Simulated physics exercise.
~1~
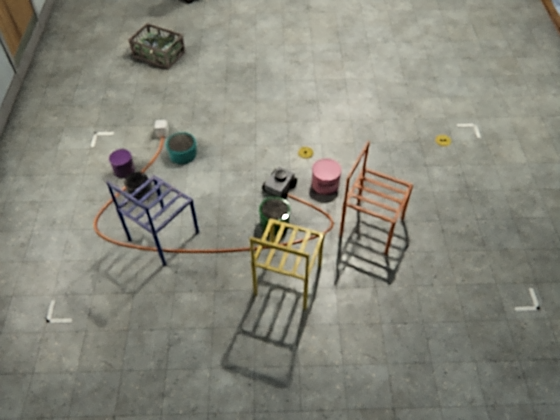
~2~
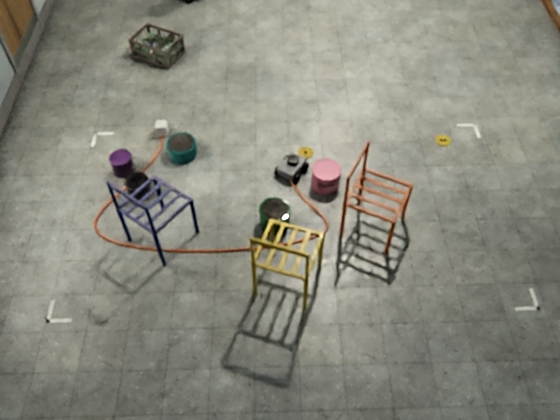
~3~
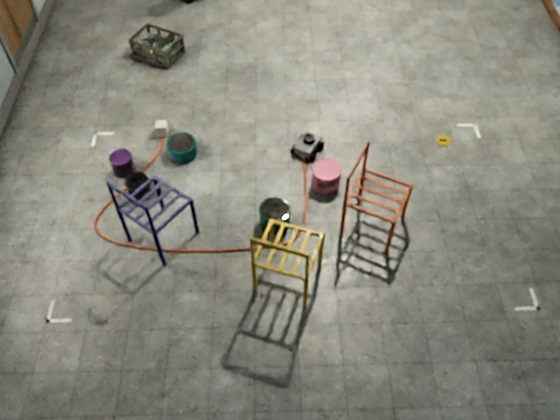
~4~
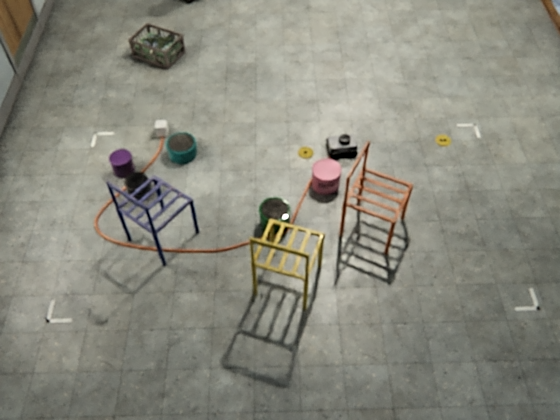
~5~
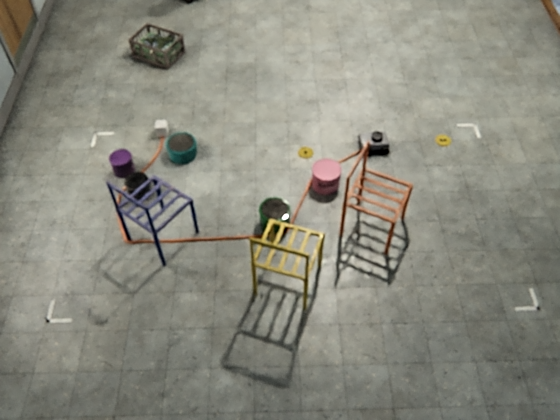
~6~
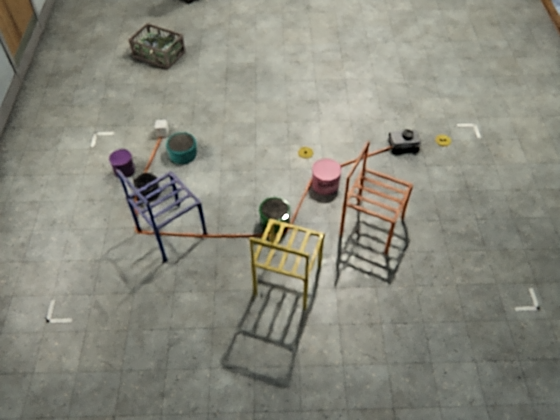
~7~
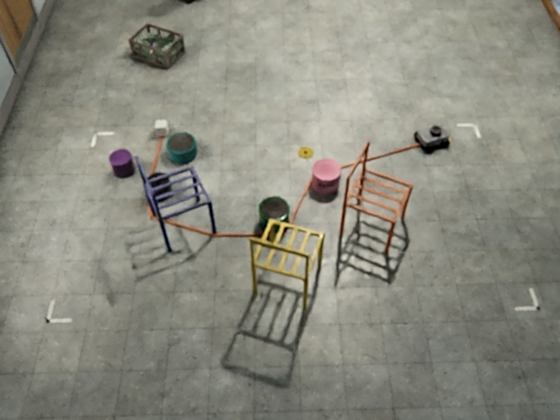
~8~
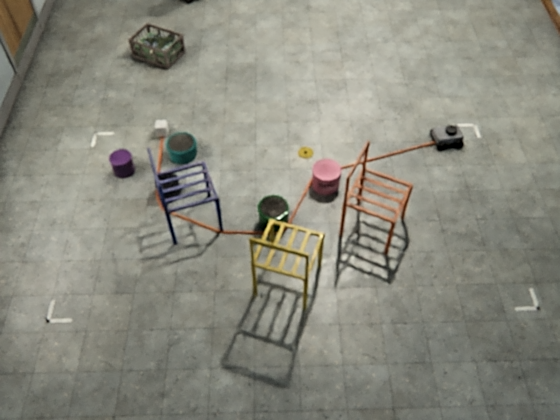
In this clip, a small cart trailing an orange lead moves up and then right across a gray tiled floor scattered with chairs, bins and pots, pulling the lead taut, and the blue chair and black bin slide right before it stops near the upper-right tape corner.
